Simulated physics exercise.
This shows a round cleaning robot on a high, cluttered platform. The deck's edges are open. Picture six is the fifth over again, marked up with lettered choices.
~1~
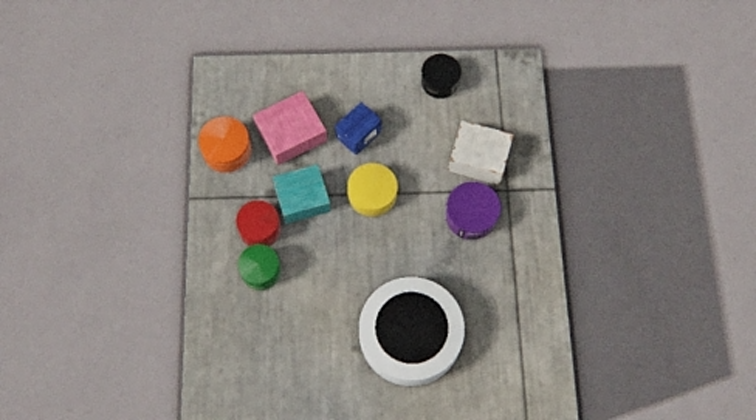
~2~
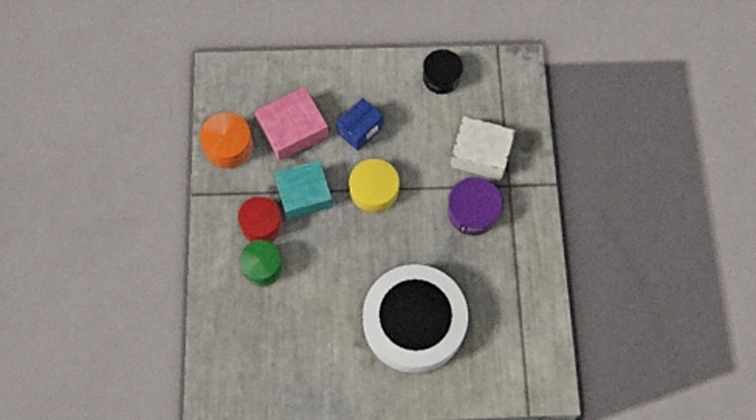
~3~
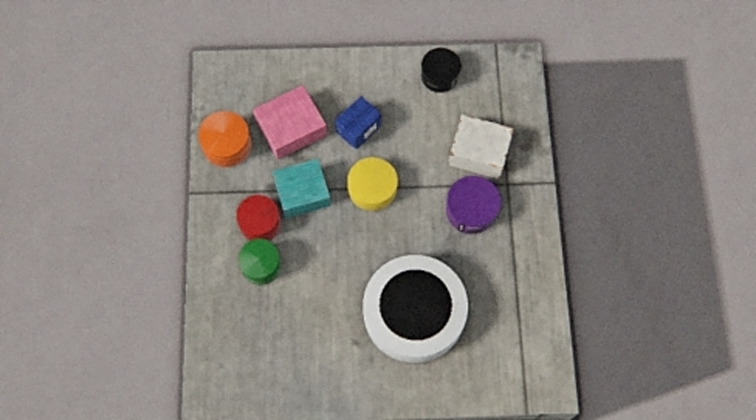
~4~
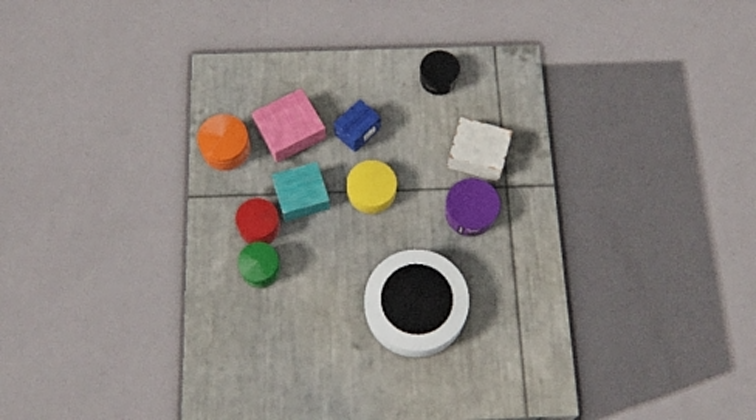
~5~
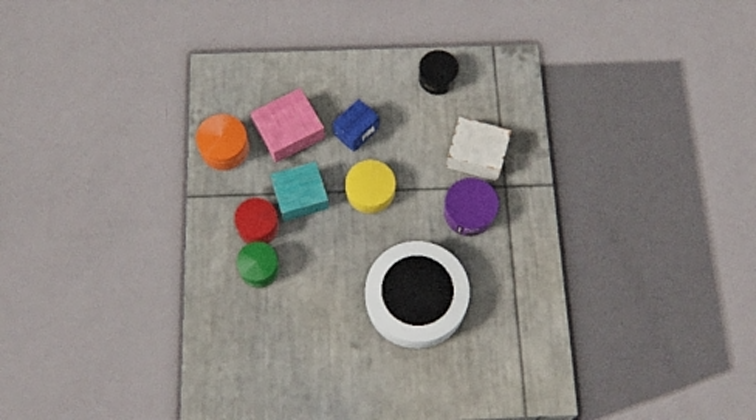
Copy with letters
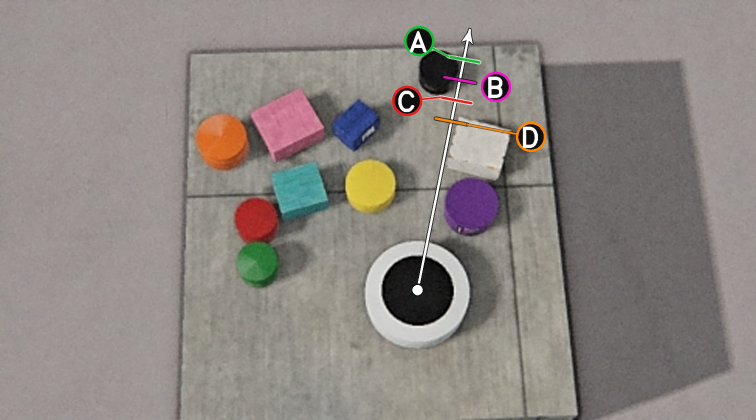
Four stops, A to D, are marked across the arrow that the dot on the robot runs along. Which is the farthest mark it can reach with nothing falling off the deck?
It can go as far as C.
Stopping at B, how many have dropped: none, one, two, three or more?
By then, one.
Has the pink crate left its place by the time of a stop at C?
No.
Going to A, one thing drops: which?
The black pail goes over.
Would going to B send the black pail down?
By then, yes.
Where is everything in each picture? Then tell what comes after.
The first picture shows robot (411, 331); pink crate (290, 128); turquoise crate (302, 194).
The second picture shows robot (415, 318); yellow canister (374, 186).
The third picture shows robot (415, 309); blue parcel (359, 123).
The fourth picture shows robot (416, 303); purple pail (472, 208).
The fifth picture shows robot (417, 294); white crate (478, 149); green canister (258, 265); pink crate (288, 125).
On the marked copy, A at (464, 59); B at (460, 80); C at (456, 100); D at (451, 121); the arrow from (418, 290) to (470, 30); the white dot at (418, 290).
Taking C. A third of the way, robot (431, 224); purple pail (490, 183); white crate (484, 137).
Two thirds of the way, robot (444, 156); purple pail (519, 164); white crate (501, 105).
When it is over, robot (454, 107); black pail (436, 51); white crate (518, 86); nothing has fallen.
As for the rest, A drops the black pail; B drops the black pail; D is safe but short.
